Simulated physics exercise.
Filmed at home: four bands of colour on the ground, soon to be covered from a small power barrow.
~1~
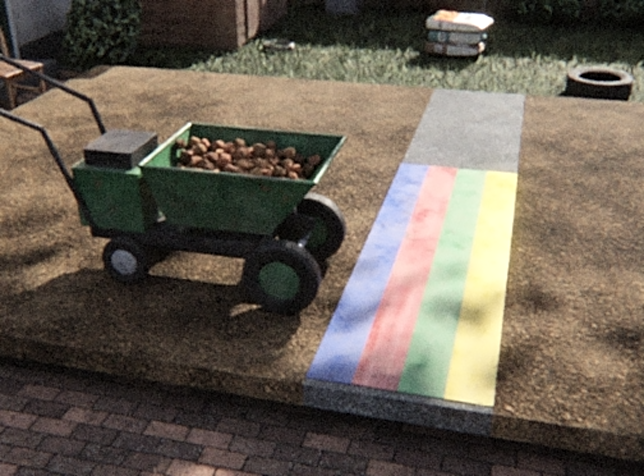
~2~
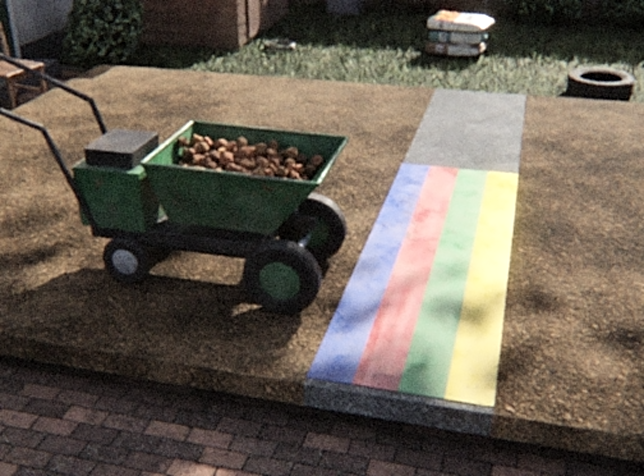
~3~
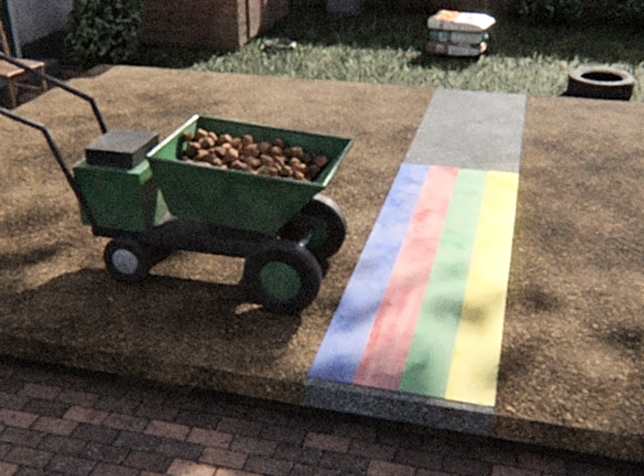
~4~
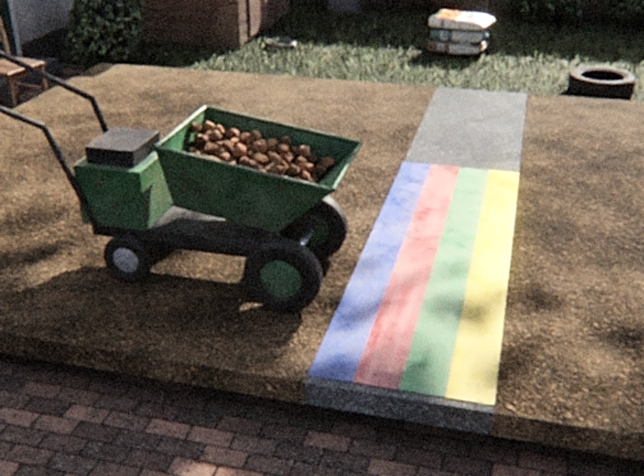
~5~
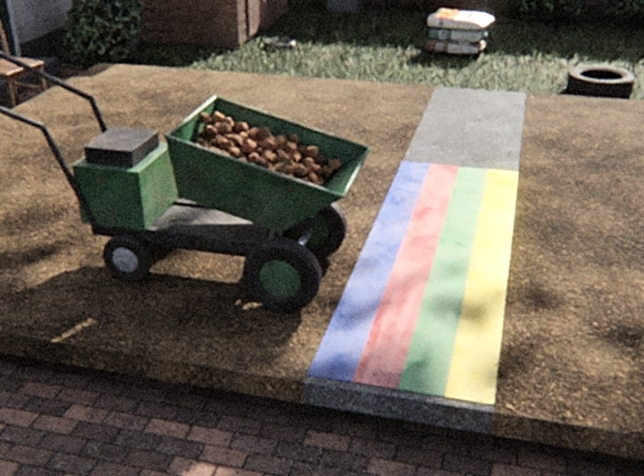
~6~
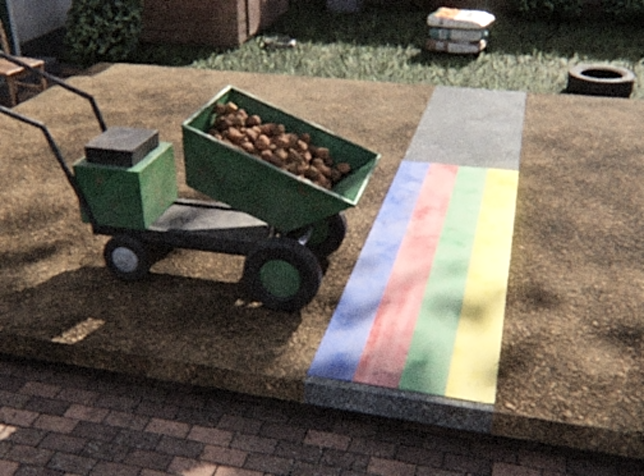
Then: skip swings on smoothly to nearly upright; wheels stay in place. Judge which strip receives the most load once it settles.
The strip receiving the most is the green one.
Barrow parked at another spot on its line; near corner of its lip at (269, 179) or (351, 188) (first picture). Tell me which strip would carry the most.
The first case gives the strip in red, the second gives the yellow one.
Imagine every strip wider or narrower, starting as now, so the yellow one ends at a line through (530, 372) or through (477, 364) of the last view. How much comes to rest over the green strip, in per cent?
The first gives around 30 per cent, the second around 30 per cent.
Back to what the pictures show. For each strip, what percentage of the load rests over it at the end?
Blue: About 0; red: About 15; green: About 30; yellow: About 20.
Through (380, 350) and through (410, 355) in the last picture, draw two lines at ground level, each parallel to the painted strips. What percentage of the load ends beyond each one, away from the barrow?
Roughly 70 and 60 %.
Soon after the last picture, skip tipped steeply; all in the skip.
A little later, skip tipped right over; most in the skip; a stray few over the red strip; a small part over the green strip; a stray few over the yellow strip; a stray few falling.
Later still, skip tipped right over; about a quarter in the skip; a small part over the red strip; about a third over the green strip; about a quarter over the yellow strip; a small part off the paint.
At rest, skip tipped right over; about a quarter in the skip; a stray few over the blue strip; a small part over the red strip; about a third over the green strip; about a quarter over the yellow strip; a small part off the paint.
